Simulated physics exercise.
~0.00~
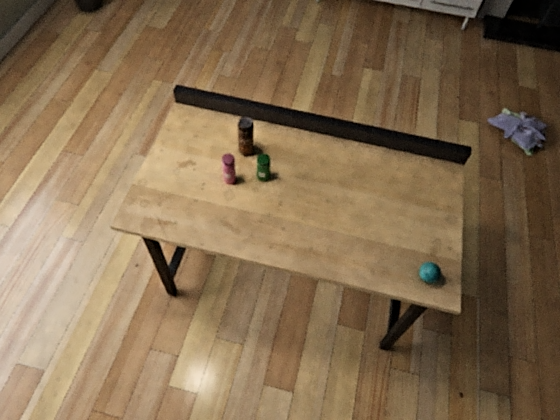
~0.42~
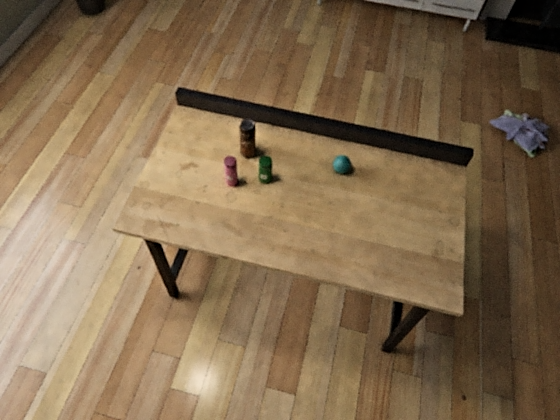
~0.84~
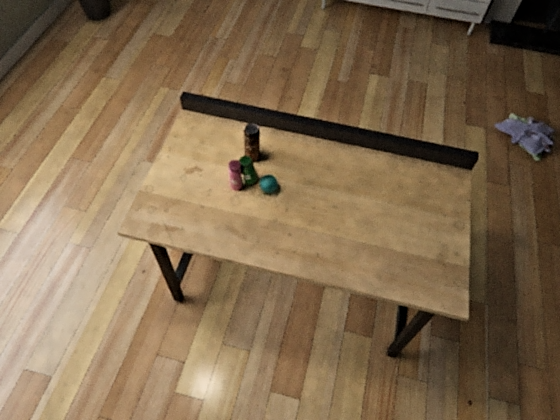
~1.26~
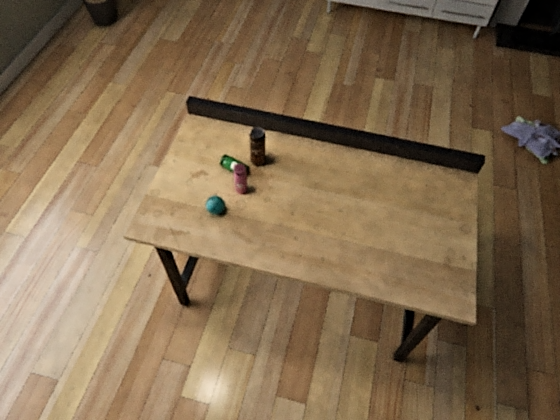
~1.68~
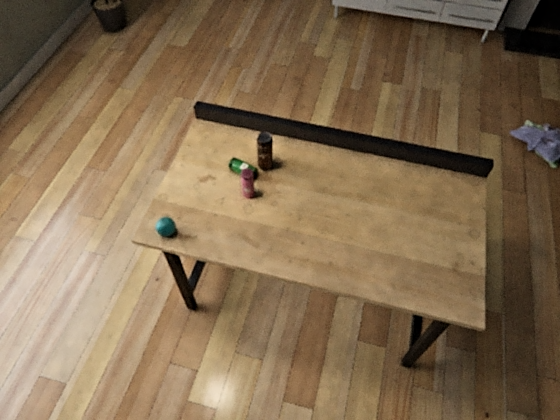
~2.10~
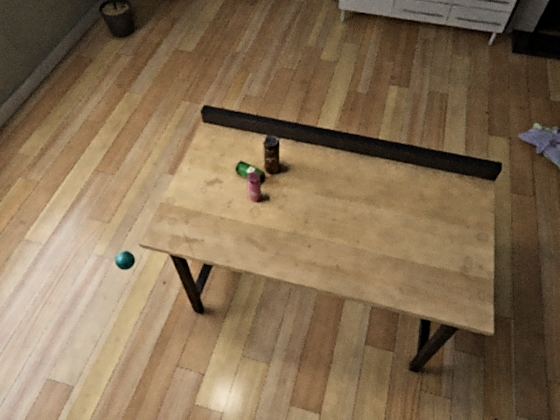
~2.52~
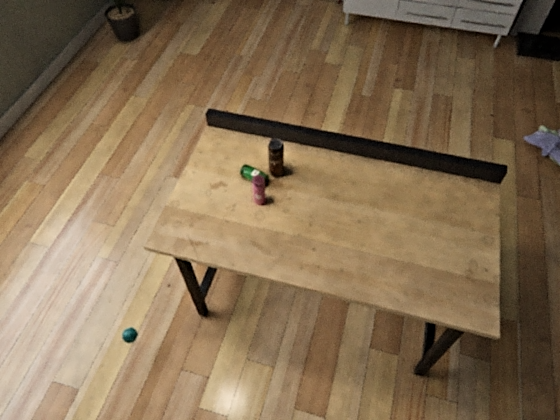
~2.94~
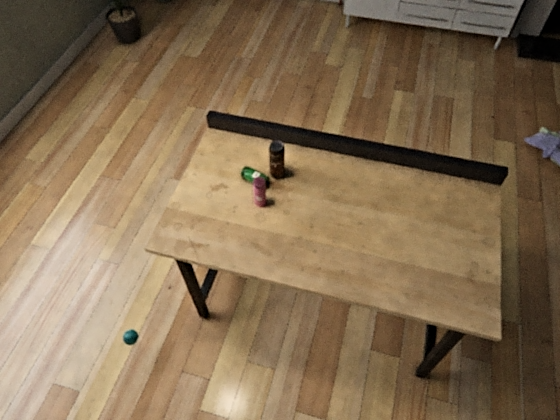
On a wooden table in a room with a plank floor, a turquoise ball rolled off the dark rail at the back, knocked over the green shaker beside the pink one, and dropped off the left side, ending on the floor while the pink shaker and brown can stayed standing.
